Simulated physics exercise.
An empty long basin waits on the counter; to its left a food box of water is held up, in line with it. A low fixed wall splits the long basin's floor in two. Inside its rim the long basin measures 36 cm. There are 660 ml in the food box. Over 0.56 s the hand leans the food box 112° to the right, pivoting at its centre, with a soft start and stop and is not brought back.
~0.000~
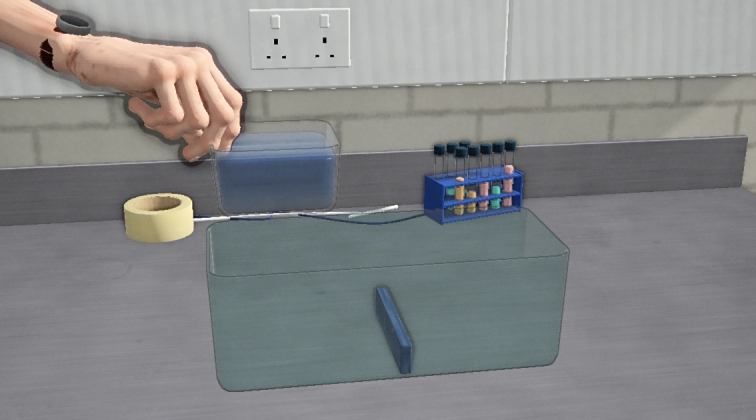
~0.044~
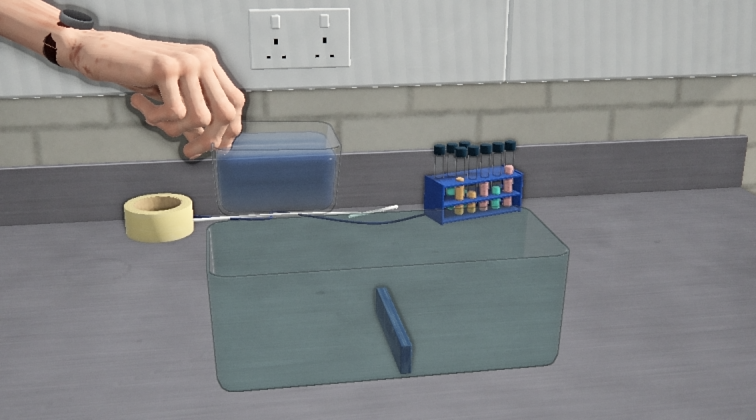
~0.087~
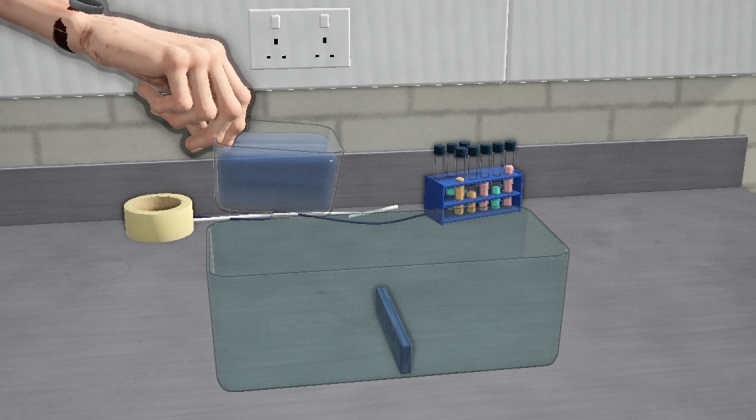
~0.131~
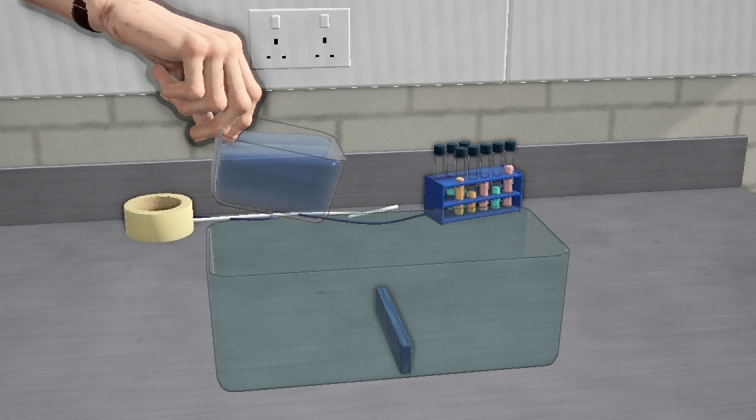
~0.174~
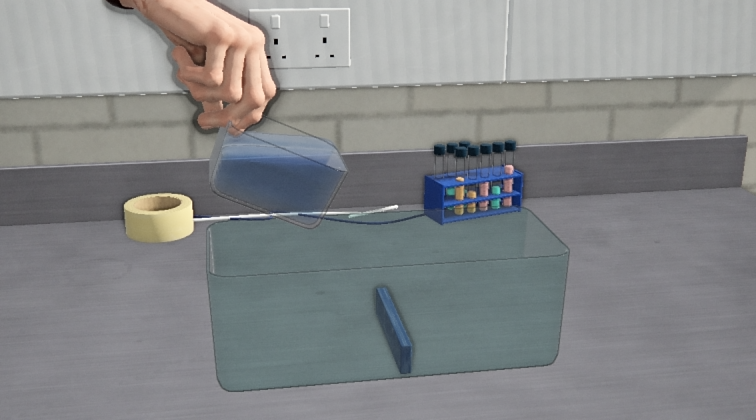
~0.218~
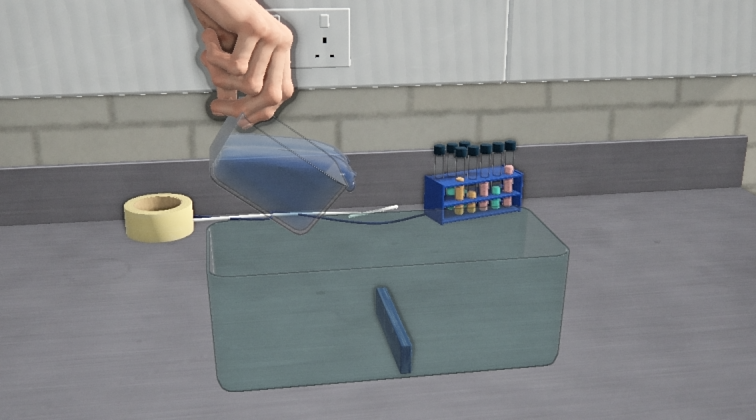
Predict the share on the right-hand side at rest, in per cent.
Roughly 36 per cent is past the wall.
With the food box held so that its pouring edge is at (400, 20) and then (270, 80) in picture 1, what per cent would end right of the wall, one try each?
In turn about 75 and 20 per cent.
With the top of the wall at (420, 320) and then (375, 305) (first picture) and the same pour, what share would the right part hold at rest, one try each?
First 25, then 50 per cent.
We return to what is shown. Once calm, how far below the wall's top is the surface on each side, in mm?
Left about 18 mm, right about 24 mm.
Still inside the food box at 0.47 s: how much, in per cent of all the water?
Near 14 in a hundred.
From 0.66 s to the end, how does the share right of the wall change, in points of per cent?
The share moves up, by some 3 per cent.
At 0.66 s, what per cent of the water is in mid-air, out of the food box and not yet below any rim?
Some 2 per cent.
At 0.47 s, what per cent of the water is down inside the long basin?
Near 70 in a hundred.
Then, 0.47 s in, the tilt is 105° and 13 per cent is still to pour, 45 is left of the wall and 26 right of it.
Then, 0.66 s in, the tilt is 112° and 1 per cent is still to pour, 64 is left of the wall and 33 right of it.
Then, 0.85 s in, the tilt is 112° and 0 per cent is still to pour, 62 is left of the wall and 35 right of it.
Then, 1.06 s in, the tilt is 112° and 0 per cent is still to pour, 63 is left of the wall and 35 right of it.
Finally, 63 per cent lies left of the wall, 36 right of it and 2 outside.
